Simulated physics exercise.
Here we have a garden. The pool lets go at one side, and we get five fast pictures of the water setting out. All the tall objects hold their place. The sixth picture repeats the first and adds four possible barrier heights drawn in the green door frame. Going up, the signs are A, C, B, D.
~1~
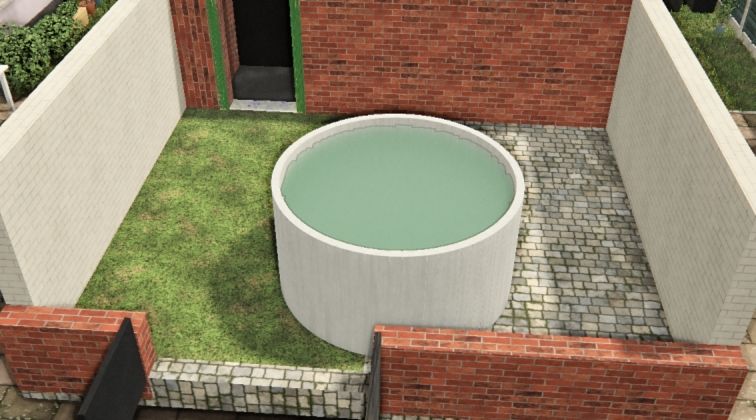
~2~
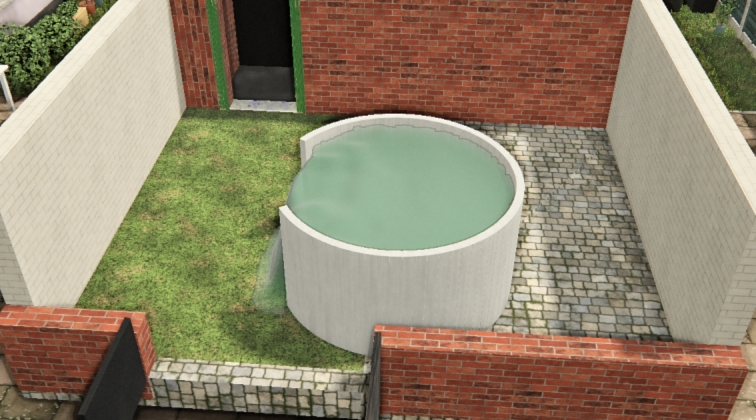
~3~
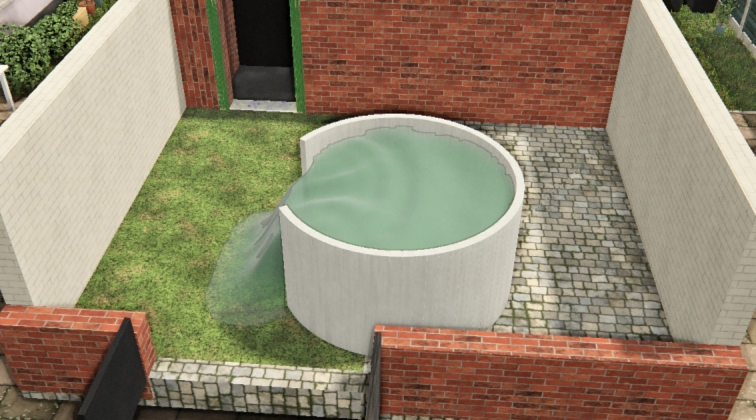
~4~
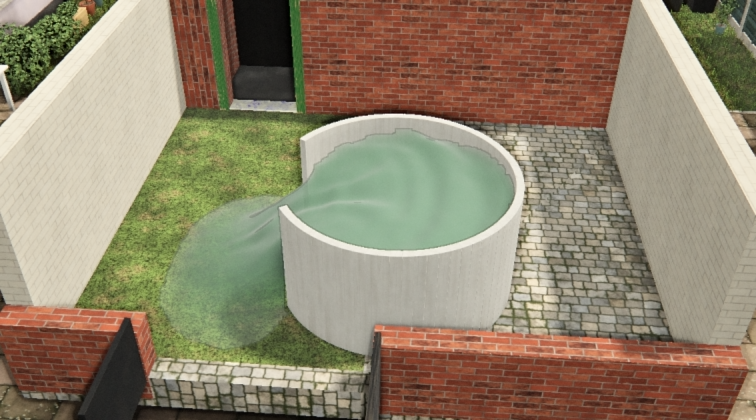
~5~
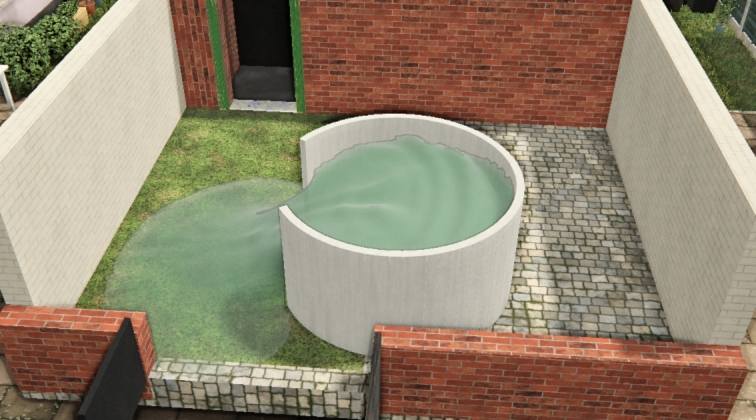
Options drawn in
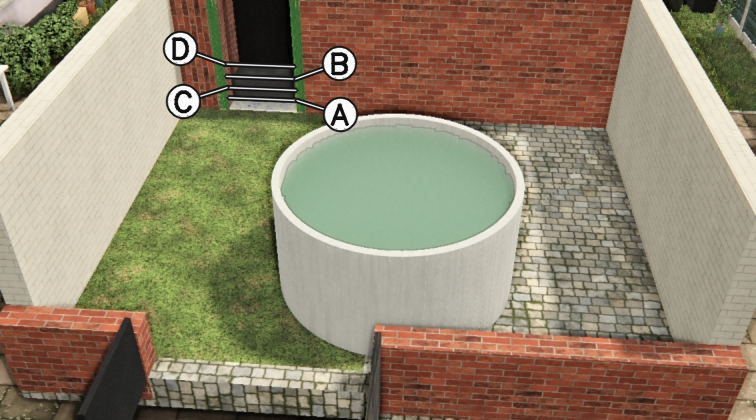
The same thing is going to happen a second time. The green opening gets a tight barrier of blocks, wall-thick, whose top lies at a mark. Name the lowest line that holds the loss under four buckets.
Mark C.
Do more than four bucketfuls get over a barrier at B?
No, that is safe.
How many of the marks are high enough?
Three.
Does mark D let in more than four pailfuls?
No, that is safe.
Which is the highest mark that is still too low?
The answer is A.
On the marked copy, A at (262, 99); B at (260, 77); C at (261, 89); D at (259, 65); from the bottom up A, C, B, D.
For mark A, about 13 bucketfuls get in.
For mark B, nothing gets over.
For mark C, a splash gets over, under a bucket.
For mark D, nothing gets over.
